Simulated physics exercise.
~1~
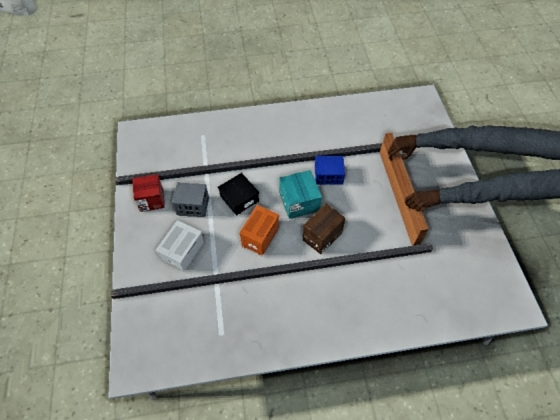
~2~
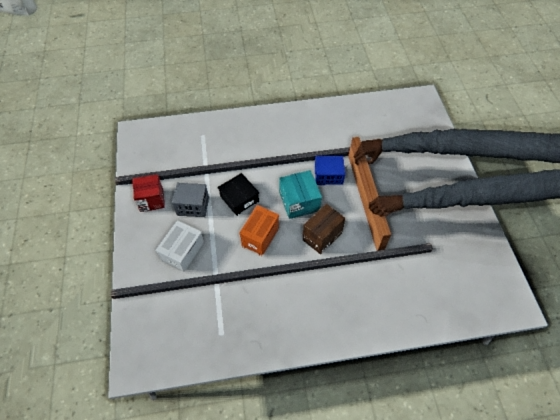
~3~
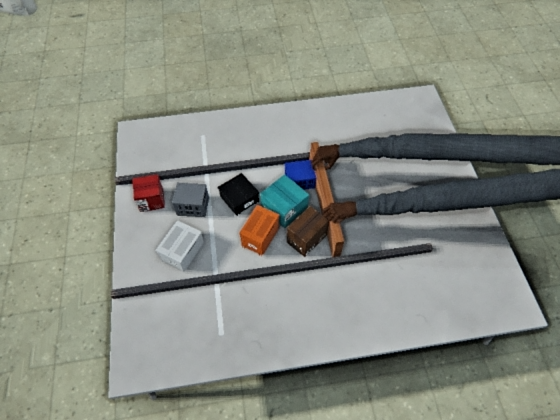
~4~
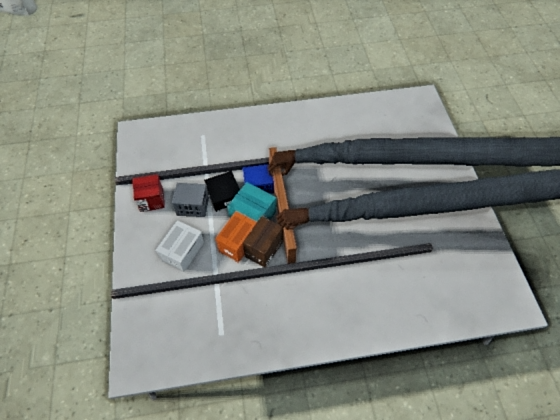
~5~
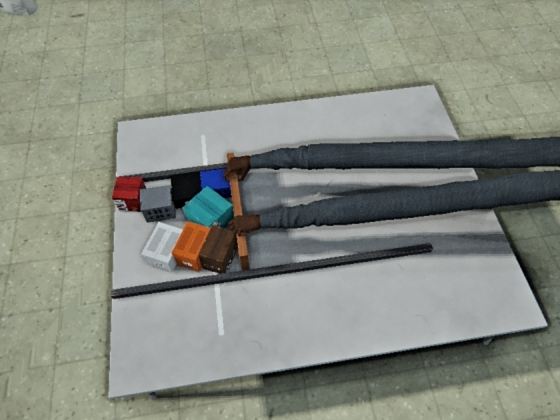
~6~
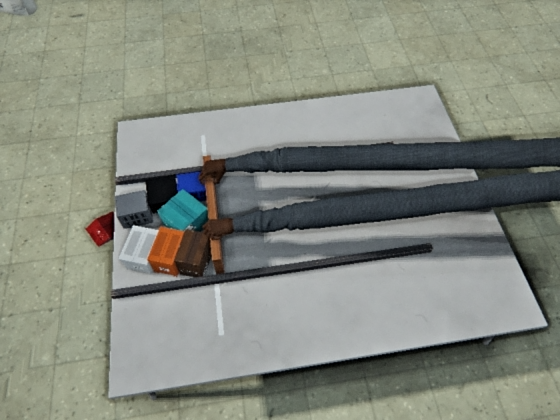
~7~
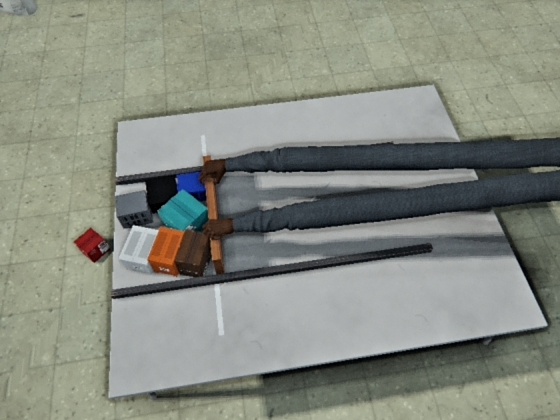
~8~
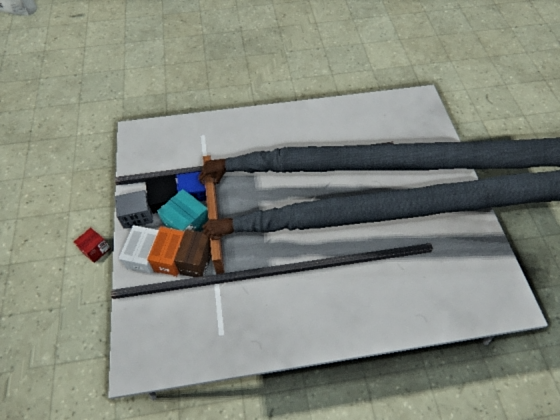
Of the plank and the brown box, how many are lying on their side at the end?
None of them are; the plank and the brown box both stay upright as they slide to the left.
